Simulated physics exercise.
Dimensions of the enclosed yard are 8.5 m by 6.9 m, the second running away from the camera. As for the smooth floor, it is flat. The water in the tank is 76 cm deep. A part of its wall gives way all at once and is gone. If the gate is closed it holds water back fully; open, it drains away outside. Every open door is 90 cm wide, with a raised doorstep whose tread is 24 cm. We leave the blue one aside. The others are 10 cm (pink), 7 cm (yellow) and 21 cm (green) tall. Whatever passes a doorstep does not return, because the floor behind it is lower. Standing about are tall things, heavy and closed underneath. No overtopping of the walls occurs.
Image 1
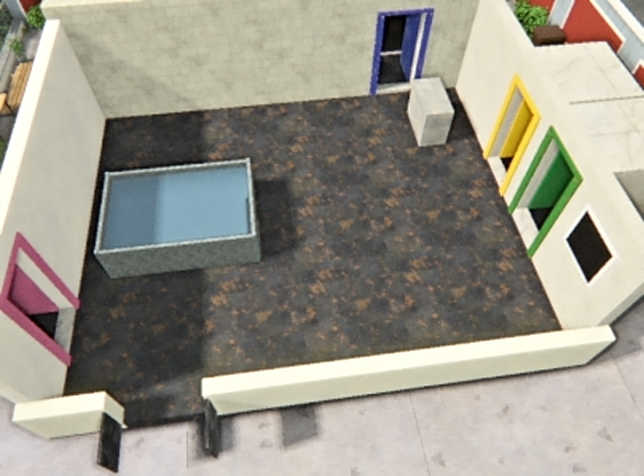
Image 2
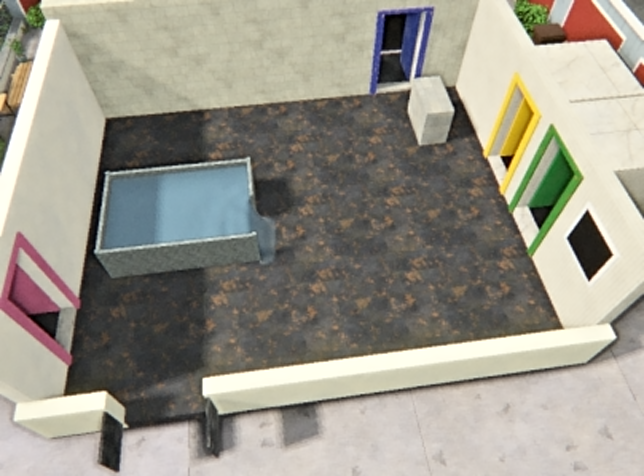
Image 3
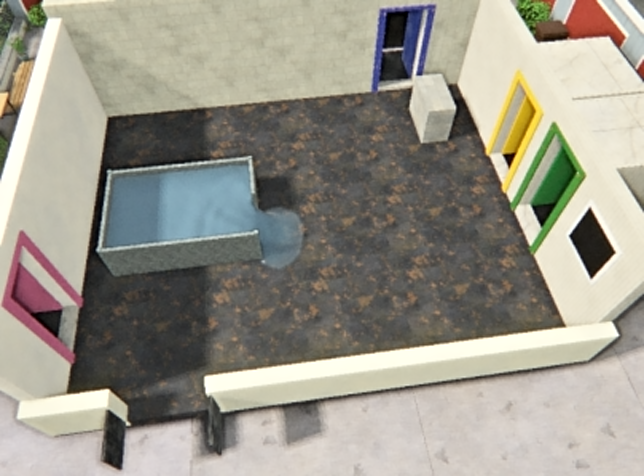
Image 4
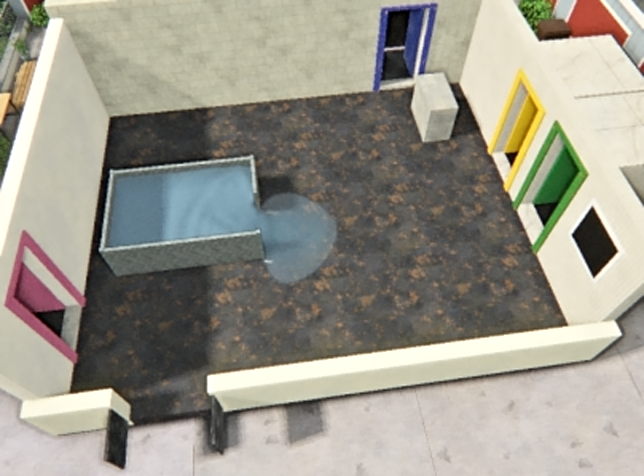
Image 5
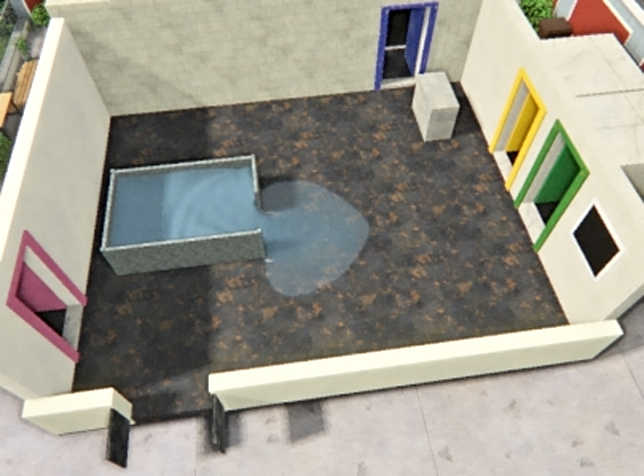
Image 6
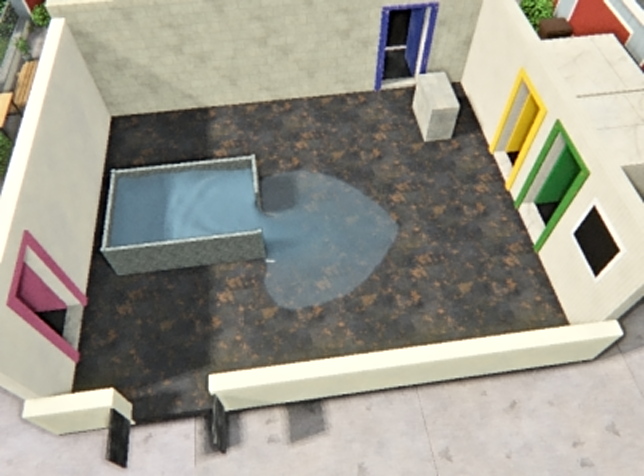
At first, a low rectangular tank of still water stands on the left of a dark-floored, walled yard with several coloured doorways. Then part of its right side disappears and water pours out through the gap, spreading rightward across the floor in a widening, rounded pool while ripples cross the tank.
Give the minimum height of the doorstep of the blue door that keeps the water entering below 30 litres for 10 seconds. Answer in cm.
Minimum height: About 7 cm.
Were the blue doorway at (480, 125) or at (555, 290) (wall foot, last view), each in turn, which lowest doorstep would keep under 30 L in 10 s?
In turn: Roughly 9.5 cm, roughly 17 cm.
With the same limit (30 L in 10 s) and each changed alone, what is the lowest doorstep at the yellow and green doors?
About 13.5 cm at yellow and 15 cm at green.
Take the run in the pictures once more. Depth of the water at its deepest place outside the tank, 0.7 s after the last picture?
About 42 cm.
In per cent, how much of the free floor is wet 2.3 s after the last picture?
The wet part is about 50 per cent.
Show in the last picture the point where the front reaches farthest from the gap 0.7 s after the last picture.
Near (509, 233).
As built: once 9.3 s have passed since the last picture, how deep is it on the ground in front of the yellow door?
Some 9.5 cm.
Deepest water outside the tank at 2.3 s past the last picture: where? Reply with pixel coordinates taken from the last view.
Around pixel (557, 345).
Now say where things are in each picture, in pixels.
The first picture shows the tank at (178, 206) is whole and still, 76 cm deep; the blue door at (399, 58) is dry.
In the second picture, water pours out at (254, 230) and has run 0.3 m, to (272, 228); about 10 cm deep outside, 76 cm at the back.
In the third picture, water pours out at (256, 230) and has run 0.8 m, to (299, 233); about 11 cm deep outside, 76 cm at the back.
In the fourth picture, water pours out at (258, 231) and has run 1.4 m, to (333, 237); about 8 cm deep outside, 76 cm at the back.
In the fifth picture, the gap is at (259, 230), the front 2.1 m out at (365, 224); the back of the tank holds 76 cm.
In the sixth picture, the front is at (394, 229), 2.6 m from the gap at (260, 230); 5.5 m2 of floor is wet, 75 cm left at the back; the blue door at (404, 52), 5.4 m from the gap, is still 3.4 m from the nearest water.
Then, 0.7 s after the last picture water covers 30 % of the floor, deepest (42 cm) near (270, 238); it has not reached the blue door.
Then, 2.3 s after the last picture water covers 50 % of the floor, deepest (36 cm) near (557, 345); 4 cm at the blue door, 0 litres in over its 9 cm doorstep.
Then, 9.3 s after the last picture water covers 90 % of the floor, deepest (12 cm) near (465, 92); 8 cm at the blue door, 10 litres in over its 9 cm doorstep.
At the blue door as built, the water peaked near 12 cm, 2.7 s after the last picture.
With a doorstep of 6 cm, 48 litres would have come in within the 10 s; with 8 cm, 19 litres. So under 30 litres takes about 7 cm.
